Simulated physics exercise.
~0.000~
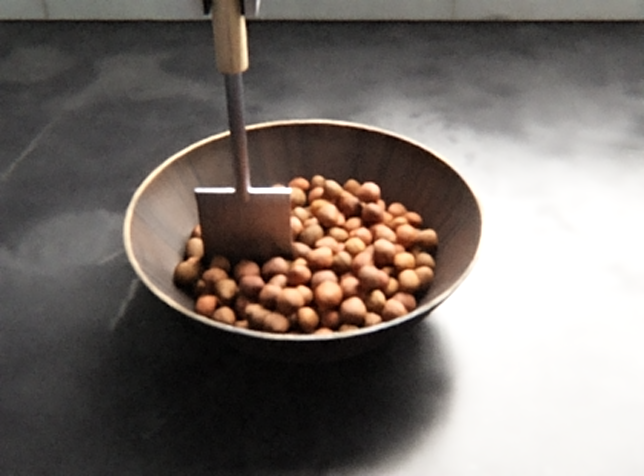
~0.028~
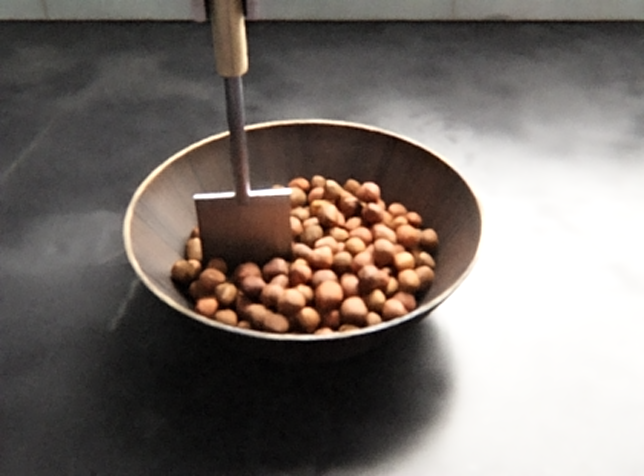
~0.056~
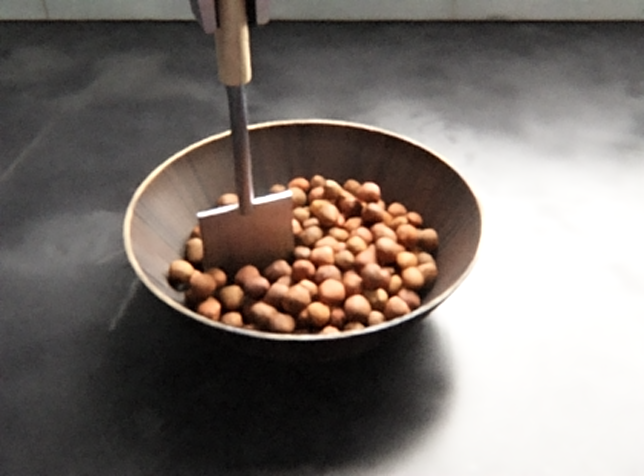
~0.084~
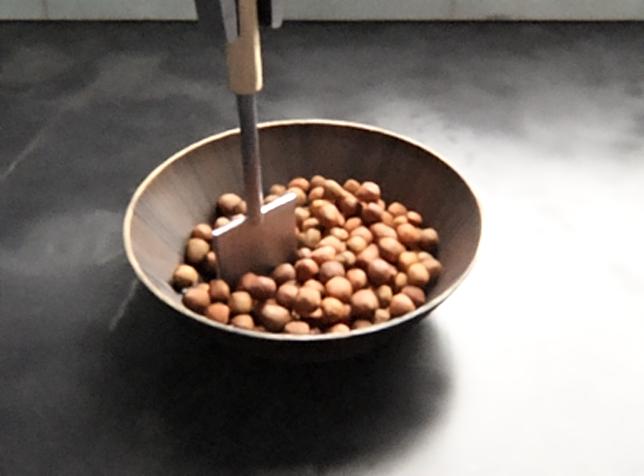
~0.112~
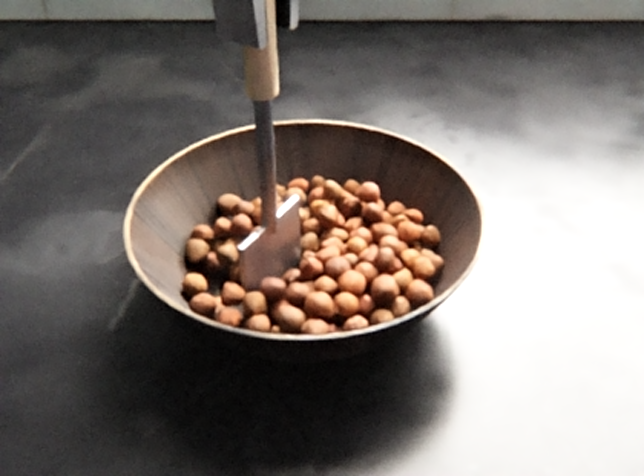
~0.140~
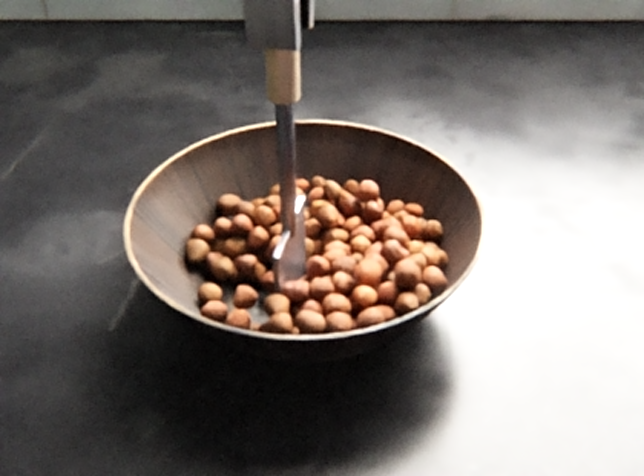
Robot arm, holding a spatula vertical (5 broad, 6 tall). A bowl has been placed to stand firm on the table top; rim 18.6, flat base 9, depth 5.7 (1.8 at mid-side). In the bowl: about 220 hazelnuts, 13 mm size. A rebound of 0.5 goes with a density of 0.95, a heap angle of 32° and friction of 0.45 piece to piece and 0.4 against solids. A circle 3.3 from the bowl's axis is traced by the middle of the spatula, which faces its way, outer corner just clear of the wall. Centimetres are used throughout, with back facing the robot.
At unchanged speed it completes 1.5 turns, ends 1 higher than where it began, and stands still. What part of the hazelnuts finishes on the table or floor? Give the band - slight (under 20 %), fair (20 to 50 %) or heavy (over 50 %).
Band: Slight.
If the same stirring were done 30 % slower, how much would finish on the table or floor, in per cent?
Near 5 in a hundred, it would be.
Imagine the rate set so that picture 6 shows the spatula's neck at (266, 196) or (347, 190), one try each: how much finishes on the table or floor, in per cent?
Some 10 and 40 per cent respectively.
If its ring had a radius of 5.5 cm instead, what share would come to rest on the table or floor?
It would be close to 0 per cent then.
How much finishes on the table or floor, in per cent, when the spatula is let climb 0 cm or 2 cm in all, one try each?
That gives about 15 per cent and 10 per cent, in order.
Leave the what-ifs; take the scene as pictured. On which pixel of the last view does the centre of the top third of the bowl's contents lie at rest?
Close to (375, 218).
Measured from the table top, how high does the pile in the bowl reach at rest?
Height: Roughly 6.0 cm.
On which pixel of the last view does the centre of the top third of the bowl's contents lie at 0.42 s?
Roughly pixel (311, 158).
By 0.42 s, 257° round, highest piece 8 above the table; 205 in the bowl, 5 on the table or floor, 7 in flight or on the tool.
By 0.69 s, 77° round, highest piece 7 above the table; 194 in the bowl, 22 on the table or floor, 1 in flight or on the tool.
By 1.03 s, 180° round, highest piece 6 above the table; 192 in the bowl, 25 on the table or floor.
By 1.73 s, 180° round, highest piece 6 above the table; 192 in the bowl, 25 on the table or floor.
Final count, 192 in the bowl, 25 on the table or floor. That is 12 % on the table or floor.
